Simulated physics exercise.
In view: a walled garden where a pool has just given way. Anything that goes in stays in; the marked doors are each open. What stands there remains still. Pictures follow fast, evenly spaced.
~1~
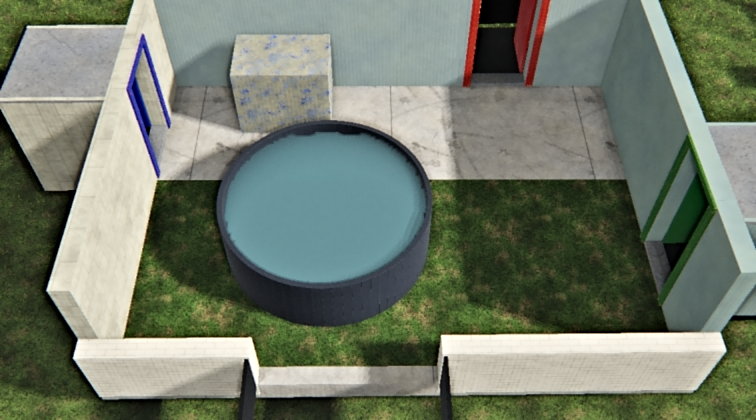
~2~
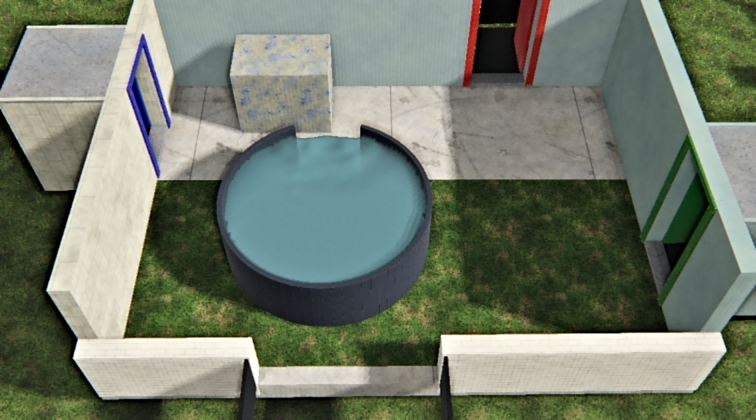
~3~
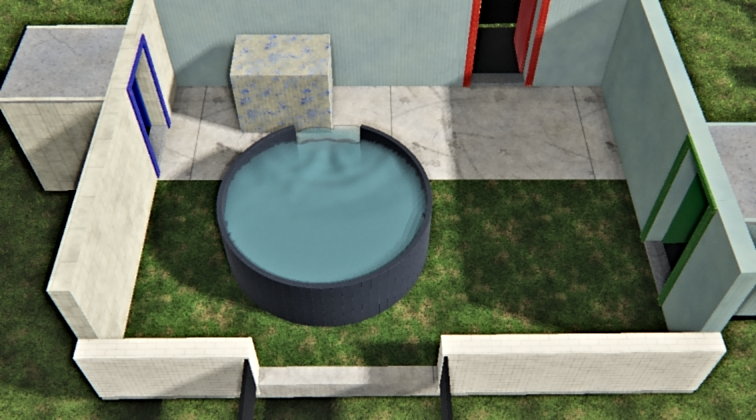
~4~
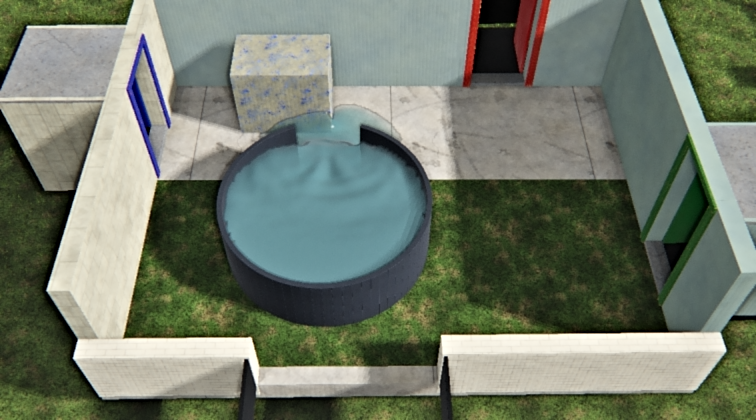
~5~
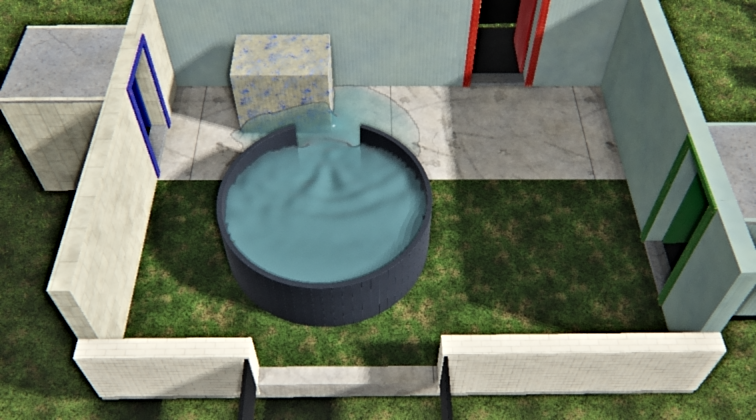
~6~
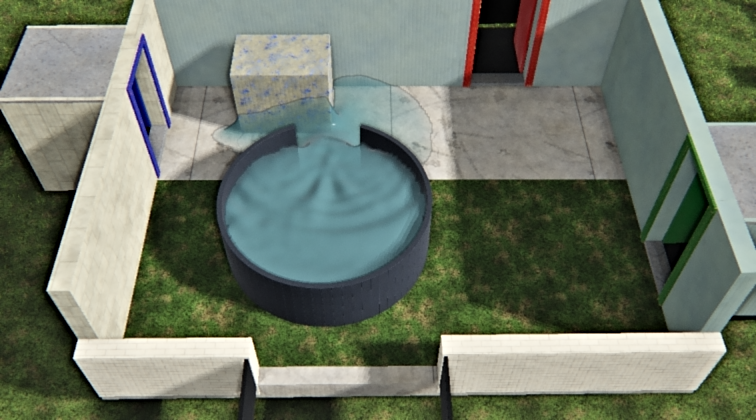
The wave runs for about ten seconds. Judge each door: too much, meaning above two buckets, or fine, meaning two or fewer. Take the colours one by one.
Red door: Too much, green door: Too much, blue door: Too much.
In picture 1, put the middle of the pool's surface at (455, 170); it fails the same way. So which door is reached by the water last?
Last: The green door.
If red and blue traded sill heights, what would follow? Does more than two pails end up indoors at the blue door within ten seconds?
My take: The blue door crosses the line.
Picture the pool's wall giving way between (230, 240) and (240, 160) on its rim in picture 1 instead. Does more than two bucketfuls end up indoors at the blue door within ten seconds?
Result - the blue door clears the line.
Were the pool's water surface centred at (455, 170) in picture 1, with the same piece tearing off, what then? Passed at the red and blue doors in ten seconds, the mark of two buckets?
I'd say red crosses the threshold and blue misses the threshold.
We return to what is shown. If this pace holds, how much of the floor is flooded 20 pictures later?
By my count, 60 percent.
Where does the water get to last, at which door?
That would be the green one.
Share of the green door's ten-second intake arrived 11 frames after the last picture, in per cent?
I'd say some 0 per cent.
A moment on, water covers 25 % of the floor; the red door wet at the sill, nothing in, the green door not reached, the blue door under two buckets in.
Next, water covers 40 % of the floor; the red door under two buckets in, the green door not reached, the blue door far over two buckets in.
Then, water covers 60 % of the floor; the red door over two buckets in, the green door wet at the sill, nothing in, the blue door far over two buckets in.
Later, water covers 90 % of the floor; the red door over two buckets in, the green door under two buckets in, the blue door far over two buckets in.
In the end, water covers 100 % of the floor; the red door over two buckets in, the green door over two buckets in, the blue door far over two buckets in.
